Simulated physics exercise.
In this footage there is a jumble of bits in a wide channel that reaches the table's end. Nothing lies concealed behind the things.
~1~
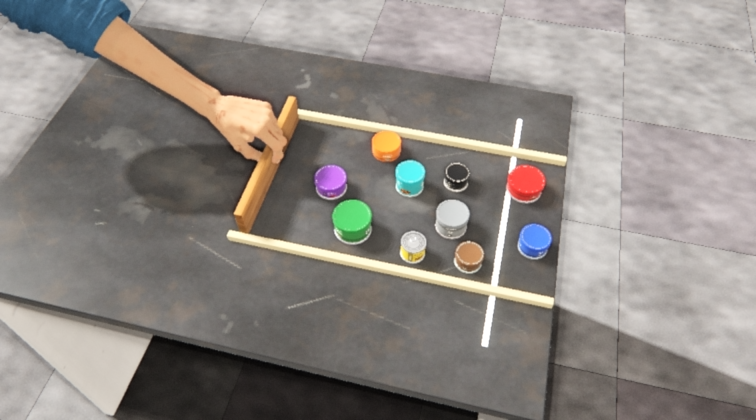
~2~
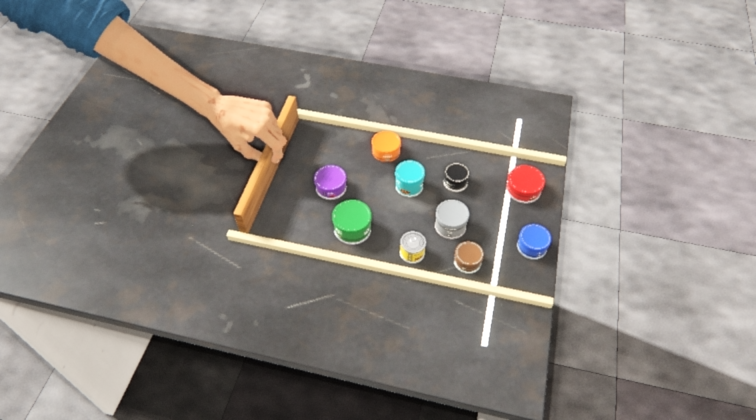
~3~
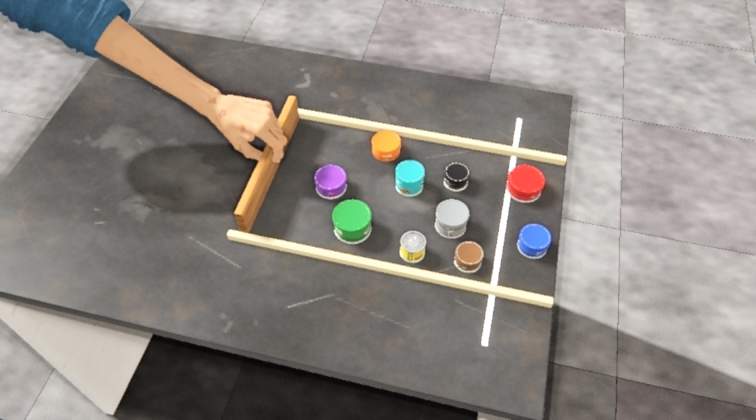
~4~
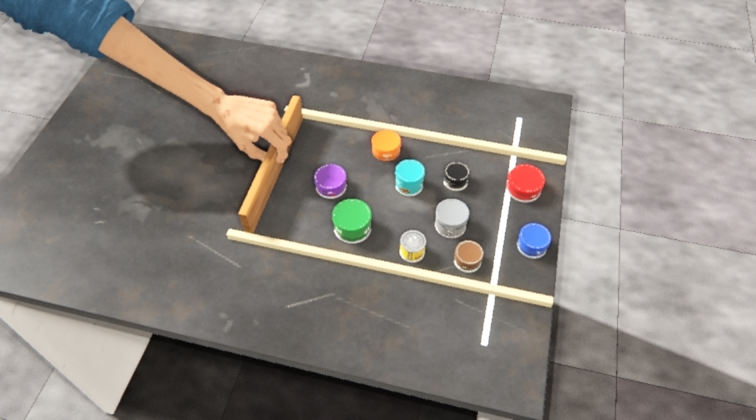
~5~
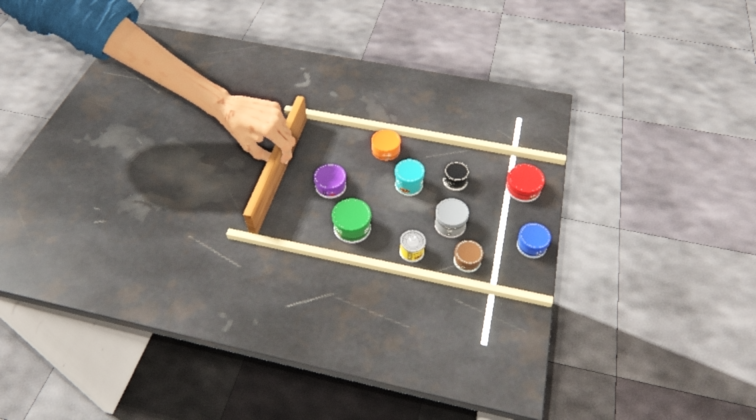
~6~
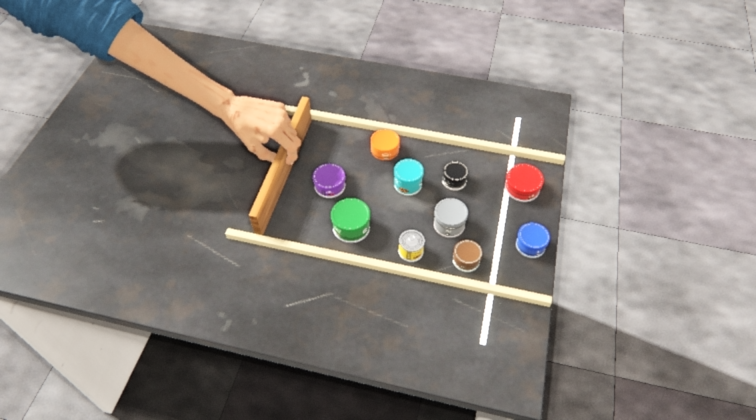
A hand slowly sliding a wooden board slightly right between two pale rails on a dark table, the colourful tins ahead staying still.
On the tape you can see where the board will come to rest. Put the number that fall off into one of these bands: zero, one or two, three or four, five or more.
The way I see it, one or two of them end up off the end.
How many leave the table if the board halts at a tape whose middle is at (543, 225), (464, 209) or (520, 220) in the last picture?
6, 0, 3.
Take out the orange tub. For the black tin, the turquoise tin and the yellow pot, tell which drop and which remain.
Black tin still up, turquoise tin still up, yellow pot still up.
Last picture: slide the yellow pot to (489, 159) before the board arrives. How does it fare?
From that start the object is safe.
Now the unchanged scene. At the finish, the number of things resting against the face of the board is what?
The count in contact is 5.
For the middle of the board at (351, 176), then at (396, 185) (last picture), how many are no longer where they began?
First 2, after that 5.
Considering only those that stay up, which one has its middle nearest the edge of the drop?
The grey pot is foremost.
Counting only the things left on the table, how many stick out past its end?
In total, 1 of them.
Early on, none off yet; blue tin at rest near (532, 240); red tin at rest near (524, 183); brown tin at rest near (467, 256).
A while later, none off yet; blue tin at rest near (532, 240); red tin at rest near (524, 183); brown tin moving near (472, 256).
Finally, the number that fall off is one or two; lost, red tin and blue tin.
